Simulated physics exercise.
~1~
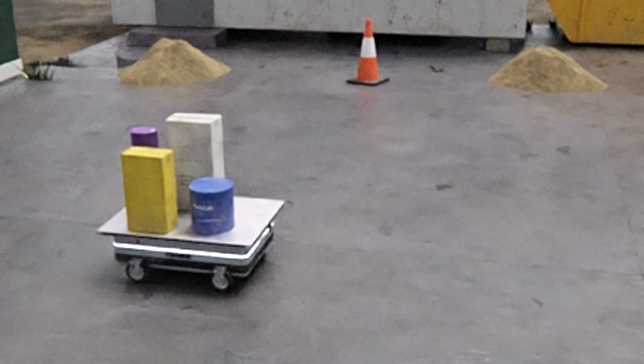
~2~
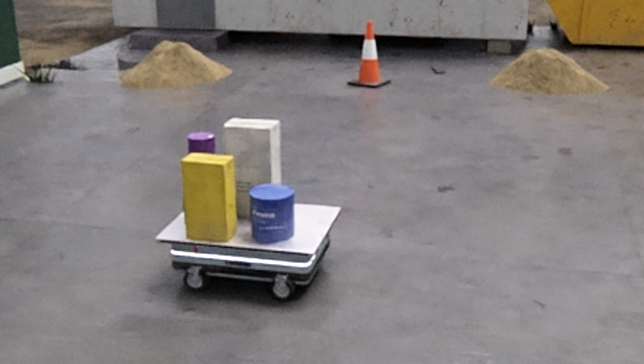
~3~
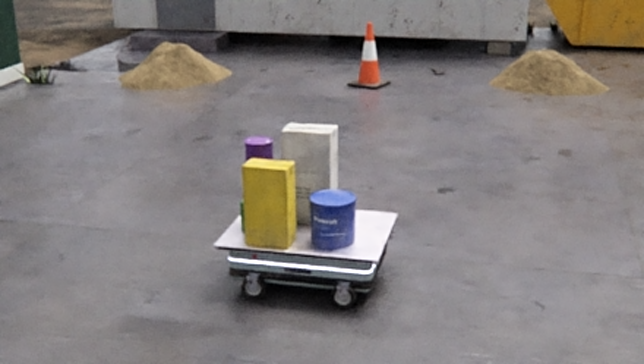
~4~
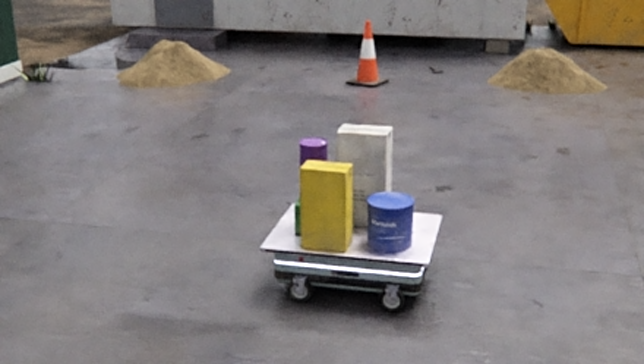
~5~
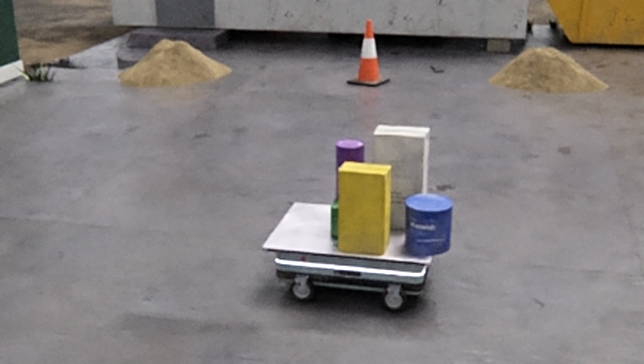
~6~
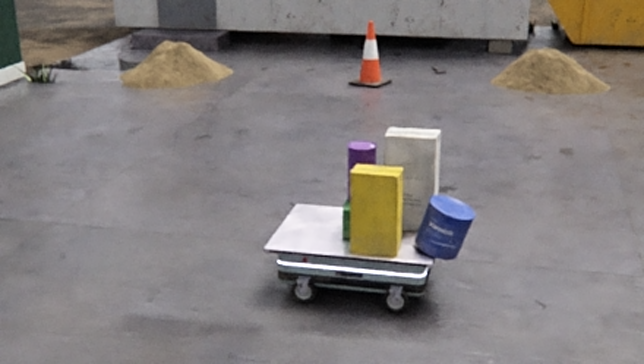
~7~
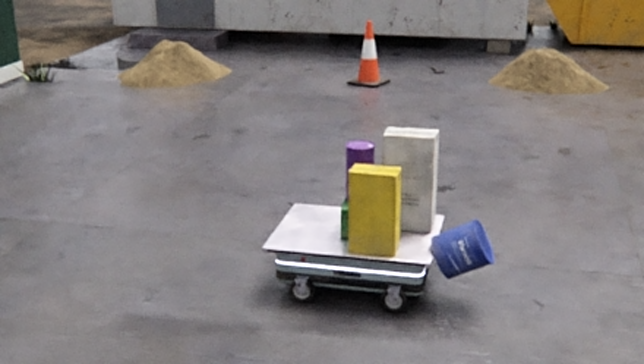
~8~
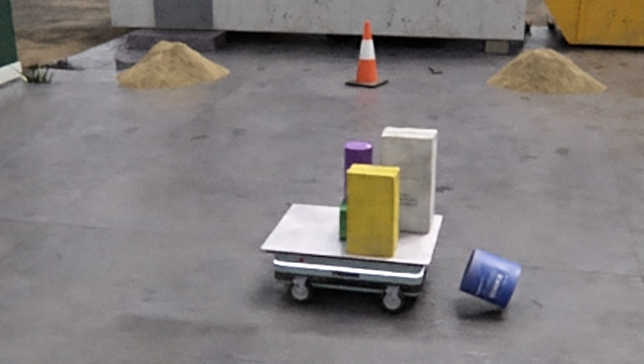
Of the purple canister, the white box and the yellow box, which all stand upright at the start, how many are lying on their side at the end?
None of them are lying on their side. The purple canister, the white box and the yellow box all still stand upright on the cart.
